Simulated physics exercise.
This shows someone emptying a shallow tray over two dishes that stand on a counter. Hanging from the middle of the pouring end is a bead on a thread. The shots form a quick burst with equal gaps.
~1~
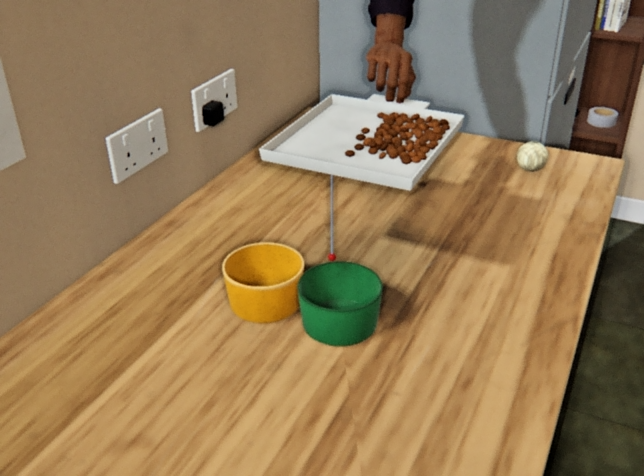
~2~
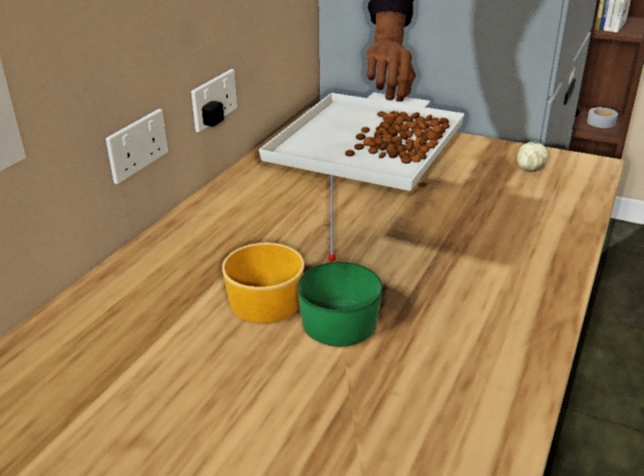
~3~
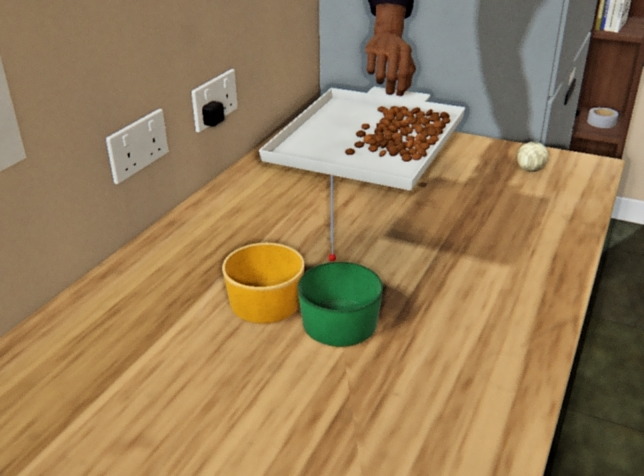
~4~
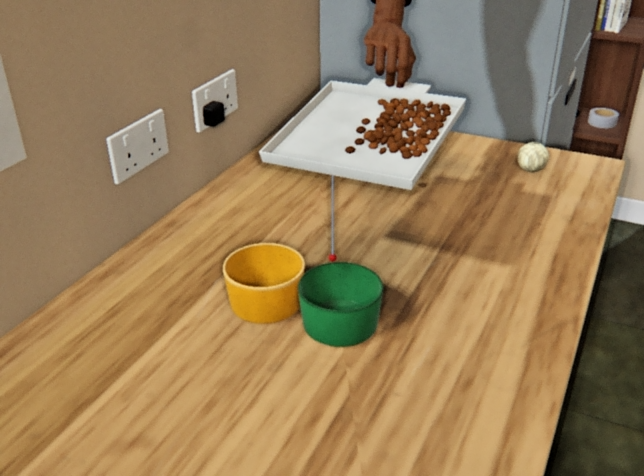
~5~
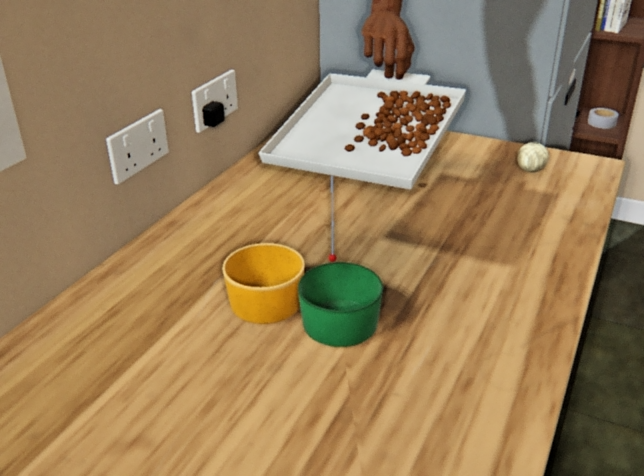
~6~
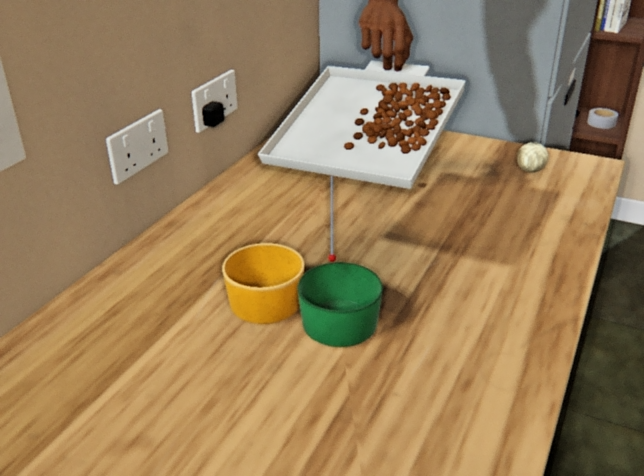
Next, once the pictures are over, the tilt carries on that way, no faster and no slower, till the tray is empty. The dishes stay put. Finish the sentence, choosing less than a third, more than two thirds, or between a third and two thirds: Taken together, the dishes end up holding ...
Taken together, the dishes end up holding more than two thirds of the load.
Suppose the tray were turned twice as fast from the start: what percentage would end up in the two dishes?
Roughly 60 percent.
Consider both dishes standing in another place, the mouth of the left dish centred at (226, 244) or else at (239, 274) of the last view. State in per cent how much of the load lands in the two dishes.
The first position comes out at 30 per cent, the other at 70 per cent.
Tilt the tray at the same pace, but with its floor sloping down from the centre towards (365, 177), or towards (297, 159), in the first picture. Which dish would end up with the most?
So, first the one on the right side, and second the one on the left side.
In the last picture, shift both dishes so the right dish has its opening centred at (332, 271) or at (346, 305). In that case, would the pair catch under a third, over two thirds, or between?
Try one: The middle third. Try two: Beyond two thirds.
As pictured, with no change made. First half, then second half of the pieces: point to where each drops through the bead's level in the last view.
I'd place the first part at (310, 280) and the rest at (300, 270).
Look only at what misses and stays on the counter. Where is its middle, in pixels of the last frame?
Those pieces end up centred close to (269, 405).
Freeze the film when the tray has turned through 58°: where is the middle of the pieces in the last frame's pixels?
Somewhere around pixel (344, 157) in the last picture.
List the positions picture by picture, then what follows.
The first picture shows corners of the pouring end at (262, 149) and (411, 179), level; middle of the load at (408, 135), bits of dog kibble; left dish at (244, 301); right dish at (322, 324); bead on its thread at (332, 257).
The second picture shows corners of the pouring end at (262, 149) and (411, 179), level; middle of the load at (408, 134).
The third picture shows corners of the pouring end at (262, 150) and (411, 179), tipped barely, lowest at the left corner; middle of the load at (408, 130).
The fourth picture shows corners of the pouring end at (262, 151) and (411, 179), tipped a little, lowest at the left corner; middle of the load at (409, 125).
The fifth picture shows corners of the pouring end at (261, 152) and (410, 178), tipped a little, lowest at the left corner; middle of the load at (408, 119).
The sixth picture shows corners of the pouring end at (261, 154) and (409, 178), tipped a little, lowest at the left corner; middle of the load at (408, 113); left dish at (244, 302); right dish at (322, 325).
Soon after the last picture, tray tipped steeply; nearly all on the tray; a stray few outside both; a small part in the air.
A little later, tray tipped right over; about half on the tray; a small part in the right dish; a stray few in the left dish; a small part outside both; about a quarter in the air.
Later still, tray tipped past a quarter turn; about half in the right dish; about a third in the left dish; about a quarter outside both.
At rest, tray tipped past a quarter turn; about half in the right dish; about a third in the left dish; about a quarter outside both.
